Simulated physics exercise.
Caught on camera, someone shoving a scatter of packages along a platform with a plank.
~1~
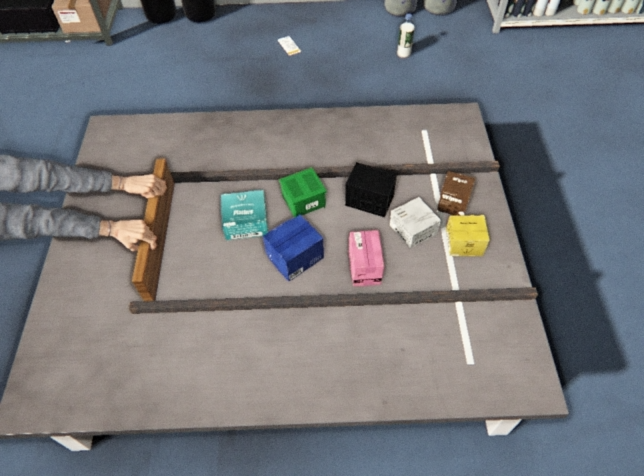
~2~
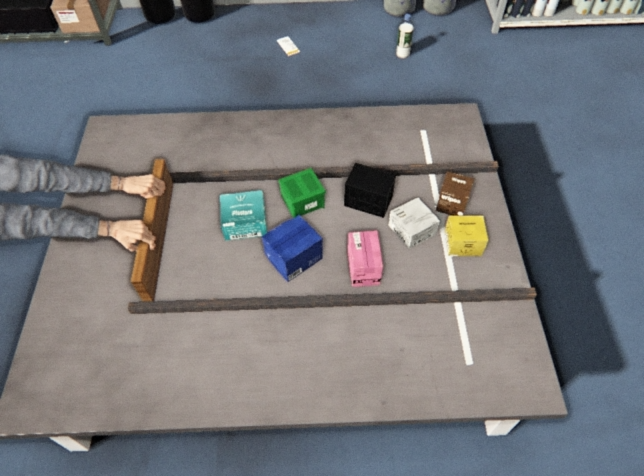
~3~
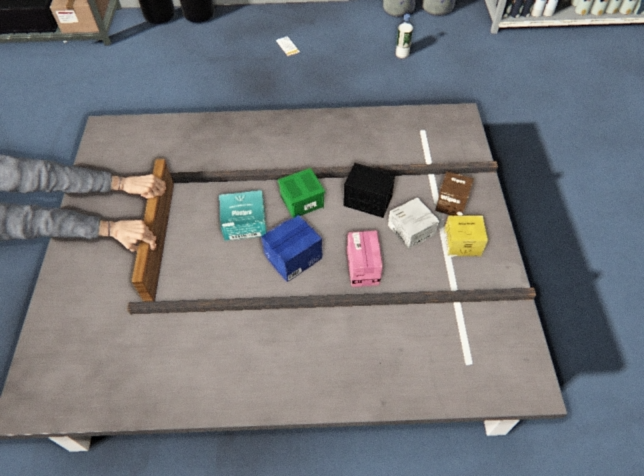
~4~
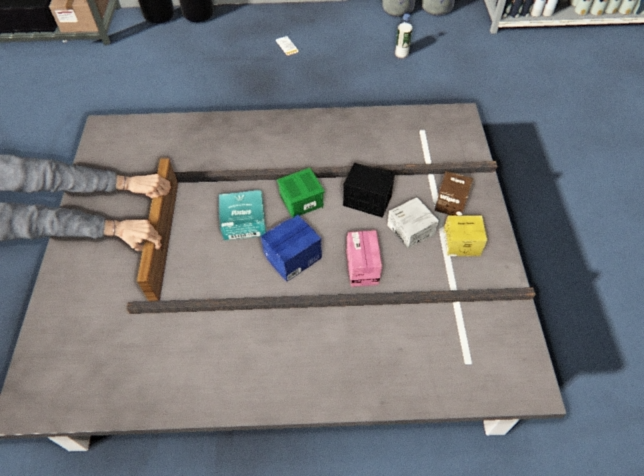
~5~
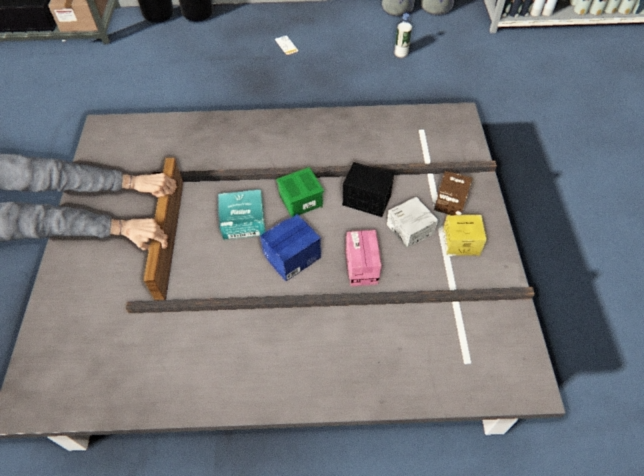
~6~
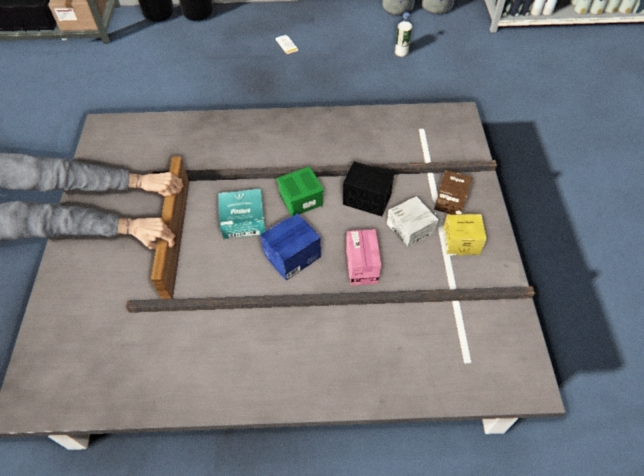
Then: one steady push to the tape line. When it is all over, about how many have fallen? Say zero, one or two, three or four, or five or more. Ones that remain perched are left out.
When it is all over, the number fallen is one or two.
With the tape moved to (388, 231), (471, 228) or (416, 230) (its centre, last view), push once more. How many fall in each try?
0, 5, 0.
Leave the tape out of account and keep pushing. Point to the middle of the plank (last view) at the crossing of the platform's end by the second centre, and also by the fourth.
At (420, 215) for the second, at (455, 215) for the fourth.
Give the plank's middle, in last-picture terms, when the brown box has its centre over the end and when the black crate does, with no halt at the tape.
The brown box gives roughly (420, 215), the black crate roughly (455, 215).
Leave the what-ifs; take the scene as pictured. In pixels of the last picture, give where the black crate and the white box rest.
The first comes to rest at (493, 183), and the second at (505, 223).
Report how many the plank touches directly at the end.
3.
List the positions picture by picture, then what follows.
In the first frame, yellow box (467, 236); brown box (456, 195); white box (414, 223); plank (156, 228); tape (444, 230).
In the second frame, brown box (455, 195); blue parcel (293, 248).
In the third frame, white box (413, 223); pink parcel (364, 259).
In the fourth frame, yellow box (464, 236); plank (160, 227).
In the fifth frame, brown box (453, 194); turquoise box (242, 215).
In the sixth frame, yellow box (464, 235); brown box (453, 194); white box (412, 222); plank (172, 226); tape (441, 229).
Early on, none off yet; yellow box at rest near (464, 235); brown box at rest near (453, 194); white box at rest near (412, 222).
A while later, none off yet; yellow box at rest near (464, 235); brown box at rest near (453, 194); white box travelled a little near (418, 224).
Finally, the number that fall off is one or two; lost, brown box and yellow box.
